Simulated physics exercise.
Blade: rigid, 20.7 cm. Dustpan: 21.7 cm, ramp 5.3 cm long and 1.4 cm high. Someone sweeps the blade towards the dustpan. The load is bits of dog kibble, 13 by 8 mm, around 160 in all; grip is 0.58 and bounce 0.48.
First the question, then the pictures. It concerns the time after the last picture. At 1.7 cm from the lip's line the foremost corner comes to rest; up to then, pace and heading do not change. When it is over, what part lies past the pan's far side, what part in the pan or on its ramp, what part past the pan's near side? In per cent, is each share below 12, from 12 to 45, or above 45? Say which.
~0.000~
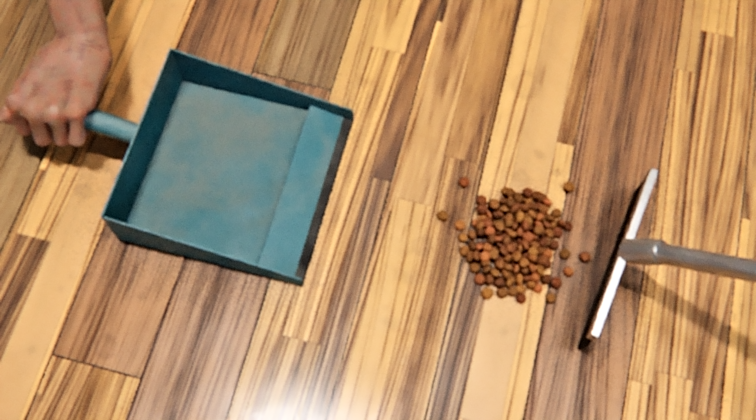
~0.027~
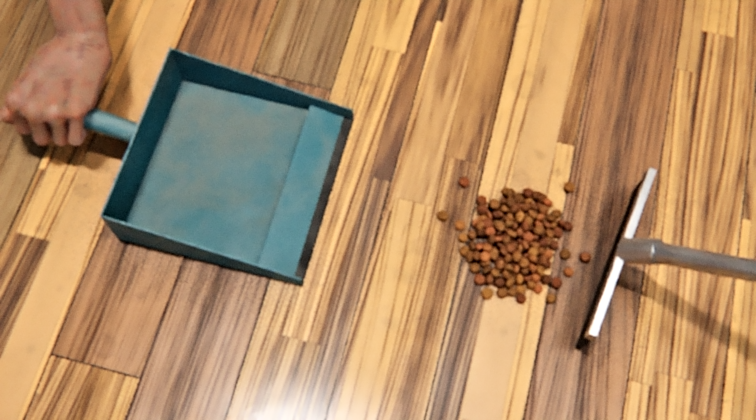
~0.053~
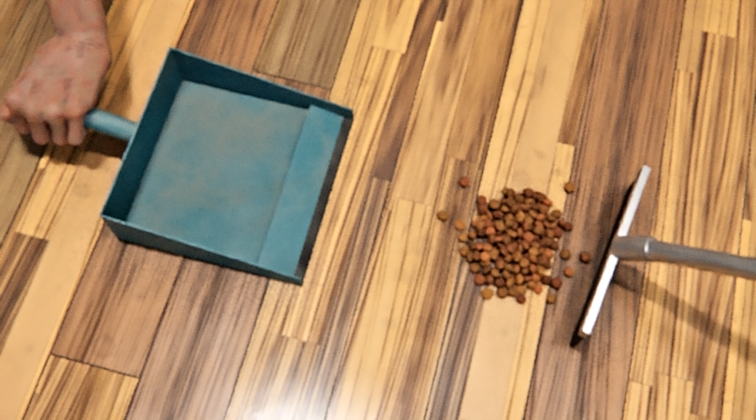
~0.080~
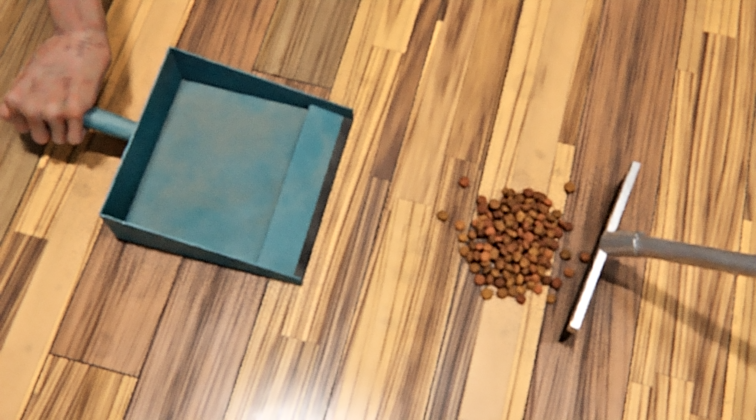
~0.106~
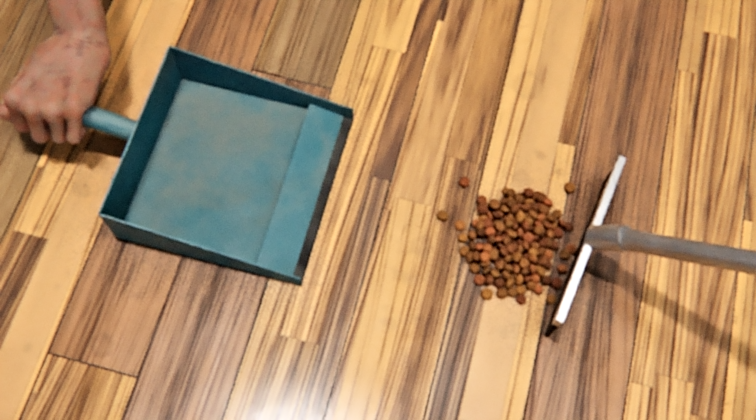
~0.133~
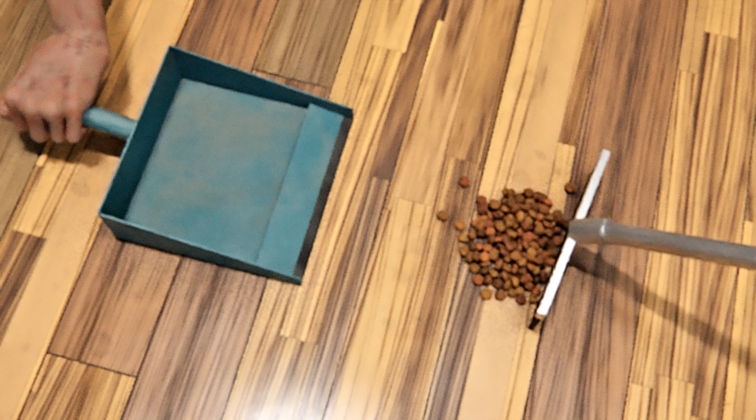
Far side: From 12 to 45; pan: From 12 to 45; near side: Below 12.
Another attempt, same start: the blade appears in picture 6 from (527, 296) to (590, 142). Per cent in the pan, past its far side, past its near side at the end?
Pan 35 % / far 25 % / near 0 %.
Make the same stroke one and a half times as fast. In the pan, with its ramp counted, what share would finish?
Then some 45 in a hundred.
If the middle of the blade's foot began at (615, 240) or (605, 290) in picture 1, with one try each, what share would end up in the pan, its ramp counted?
The two tries give about 35 % and about 30 %.
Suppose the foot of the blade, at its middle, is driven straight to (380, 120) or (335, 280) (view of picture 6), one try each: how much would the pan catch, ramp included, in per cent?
Some 30 per cent on the first try, 10 per cent on the second.
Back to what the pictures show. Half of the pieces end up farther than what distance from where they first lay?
It works out to roughly 22 cm.
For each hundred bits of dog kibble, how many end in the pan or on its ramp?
Roughly 35 %.
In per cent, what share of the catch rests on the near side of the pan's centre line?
Estimate: Close to 30 %.
Then, at 0.31 s, middle of the blade 15 cm from the lip; 0 % over the lip, far side 0 %, near side 0 %.
After 0.43 s, middle of the blade 7 cm from the lip; 0 % over the lip, far side 5 %, near side 0 %.
After 0.68 s, middle of the blade 3 cm from the lip; 35 % over the lip, far side 15 %, near side 0 %.
By 1.2 s all is still; far side 15 %, pan 35 %, near side 0 %, in front of the lip or behind the blade 45 %.
